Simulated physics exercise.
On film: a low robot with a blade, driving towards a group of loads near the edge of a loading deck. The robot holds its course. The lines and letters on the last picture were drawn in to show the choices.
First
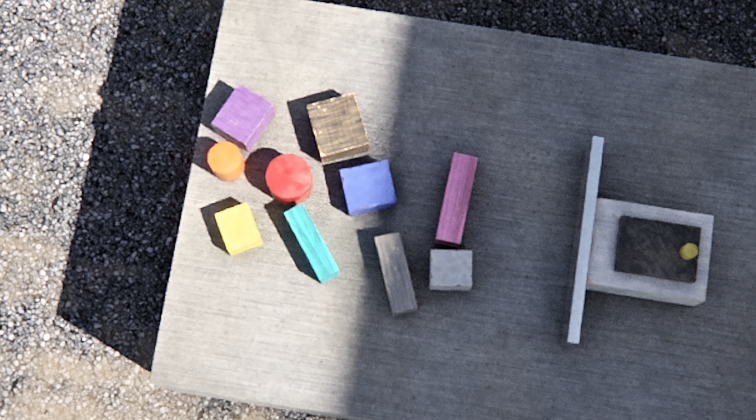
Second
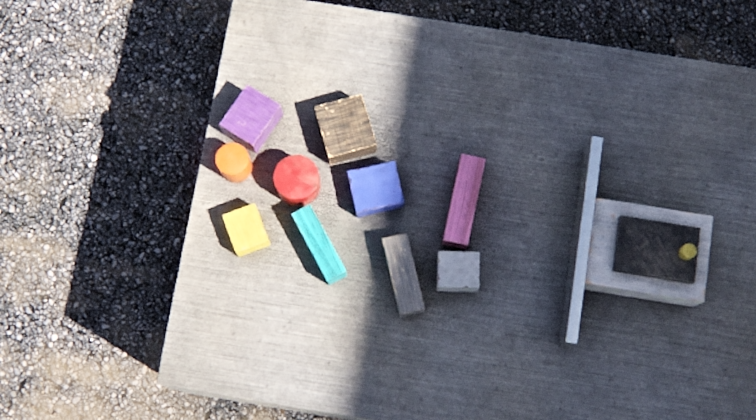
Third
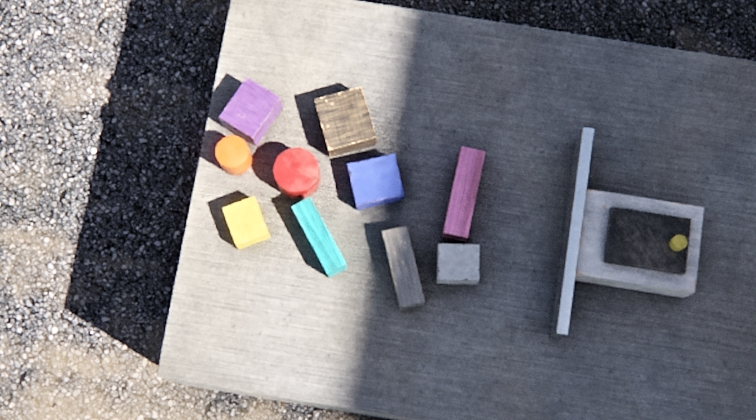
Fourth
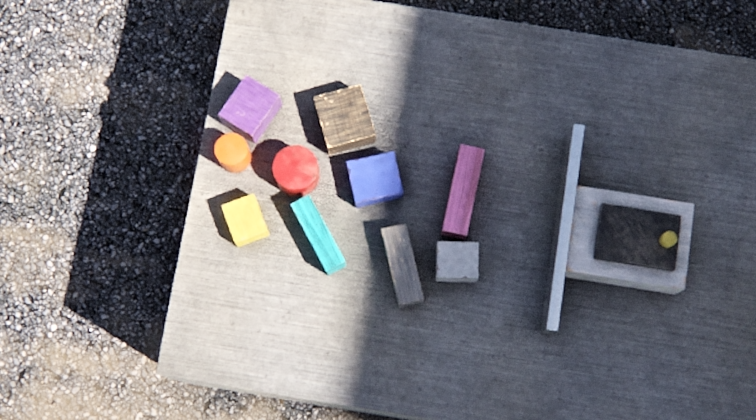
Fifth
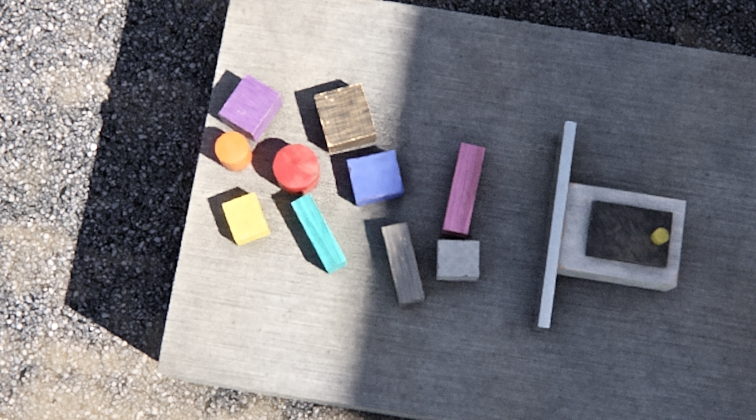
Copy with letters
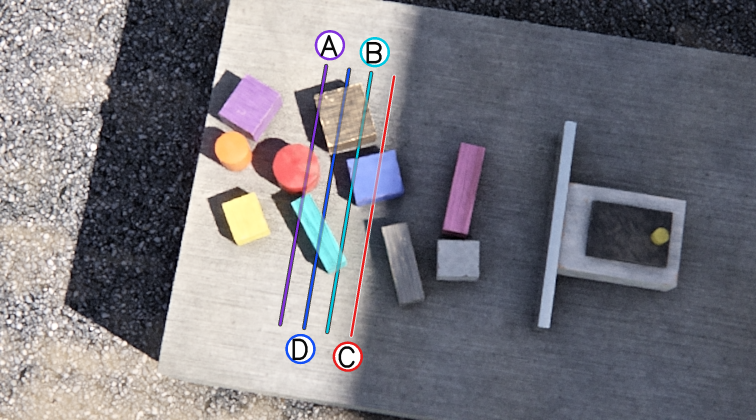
In the video, a low robot with a wide blade moves slowly left across a grey, partly shaded deck towards a group of colourful crates, canisters and bars near its edge, which stay in place while a gap remains.
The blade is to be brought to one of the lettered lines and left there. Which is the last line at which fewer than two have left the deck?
No farther than A.
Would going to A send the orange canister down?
Yes.
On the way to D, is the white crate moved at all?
Yes.
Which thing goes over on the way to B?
It is the orange canister.
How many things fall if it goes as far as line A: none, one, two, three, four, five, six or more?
By then, one.
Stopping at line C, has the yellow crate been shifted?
No.
On the marked copy, A at (304, 192); B at (350, 200); C at (373, 203); D at (327, 196).
Taking A. A third of the way, robot (531, 218); grey bar (394, 264); white crate (431, 256).
Two thirds of the way, robot (439, 204); red canister (277, 167); turquoise stick (287, 230).
When it is over, robot (371, 193); orange canister over the edge; yellow crate (195, 210); one fallen.
As for the rest, B is within the limit but short; C is within the limit but short; D is within the limit but short.
